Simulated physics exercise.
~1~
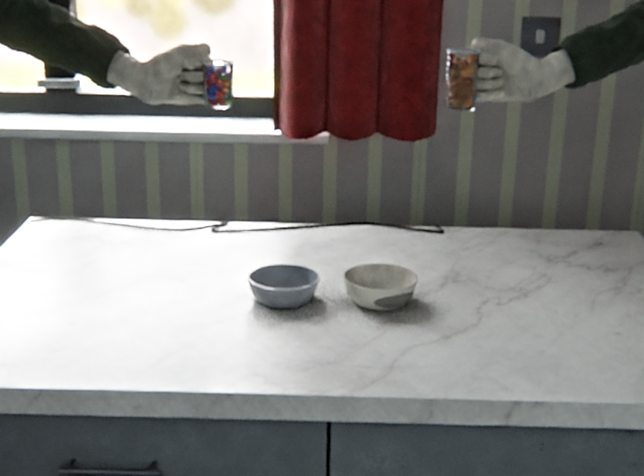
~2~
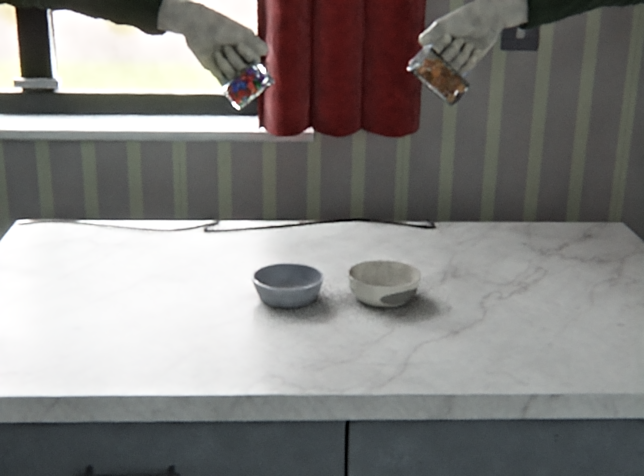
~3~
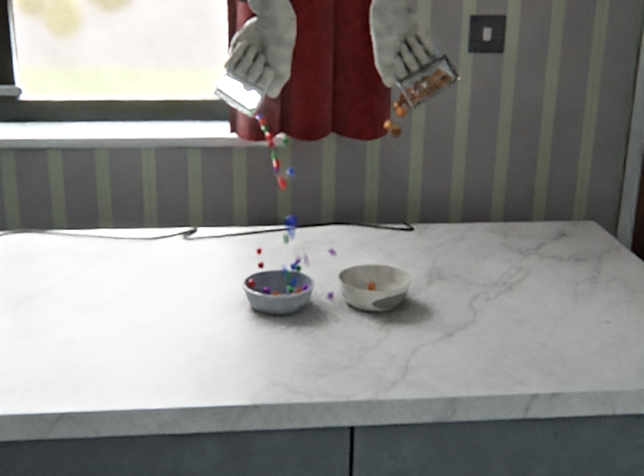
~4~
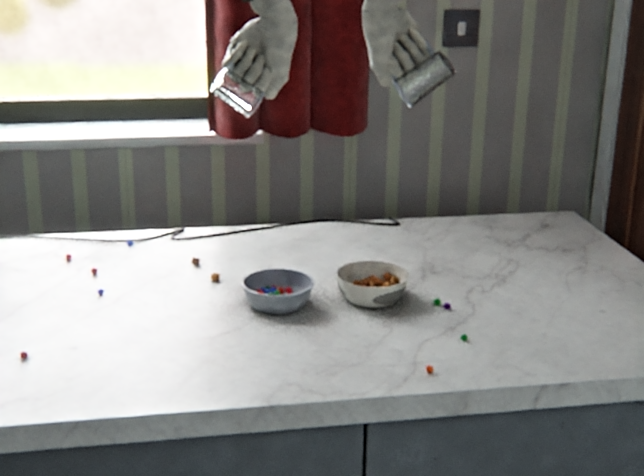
Two pale gloved hands in dark sleeves hold clear cups high above a white marble counter, seen from the front and slightly above, with a red curtain, window and striped wall behind. The left cup holds multicoloured beads and the right one orange-brown pieces, above a blue-grey bowl and a cream bowl. The hands move inward, tilt the cups and turn them over as the view drifts slightly sideways. Beads stream into the left bowl, some bouncing out, while orange pieces drop into the right. Finally, both cups are empty, both bowls hold pieces, and strays lie scattered across the counter.
